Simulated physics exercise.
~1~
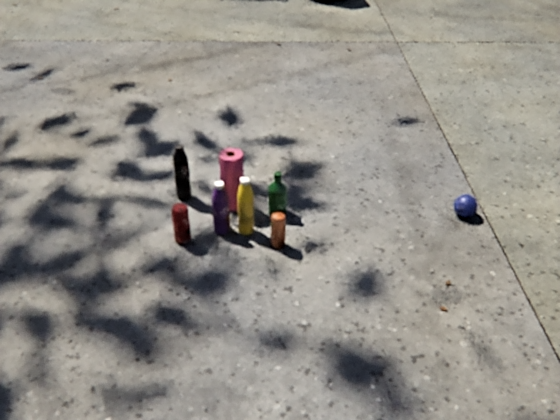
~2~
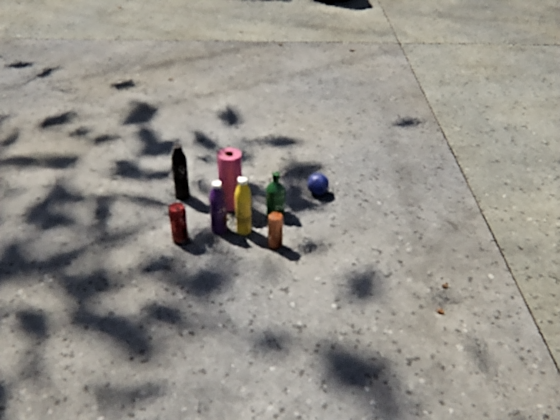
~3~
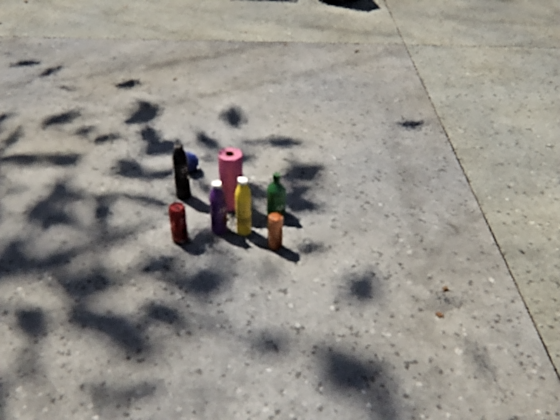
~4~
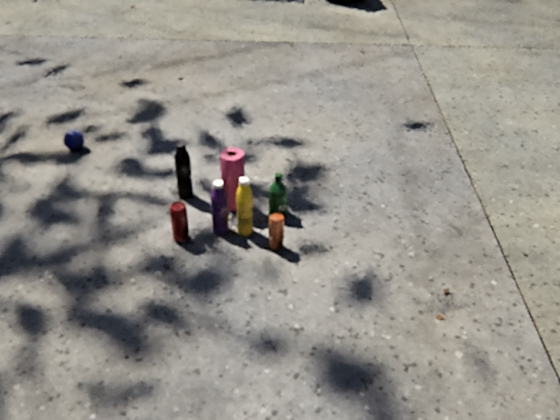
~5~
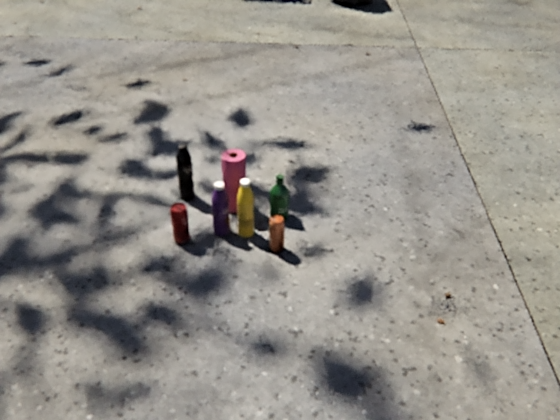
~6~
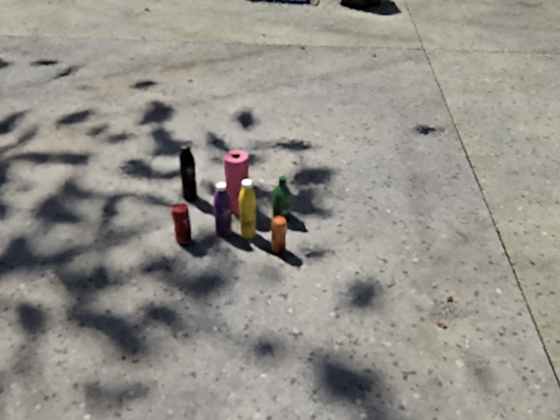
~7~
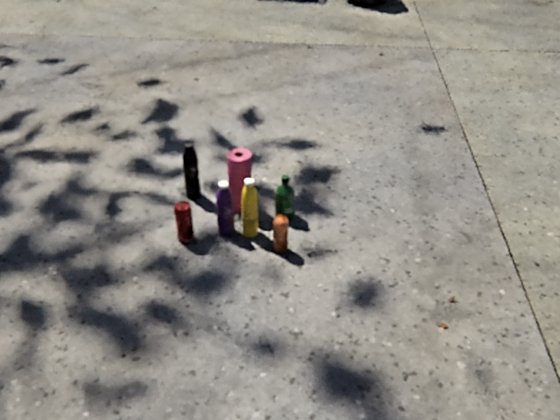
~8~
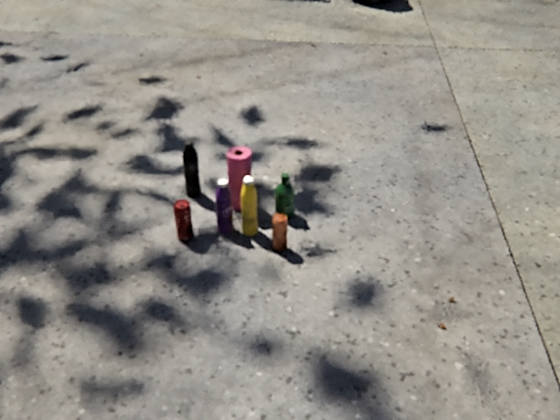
A blue ball rolls left behind standing bottles and cans, leaving them all upright.
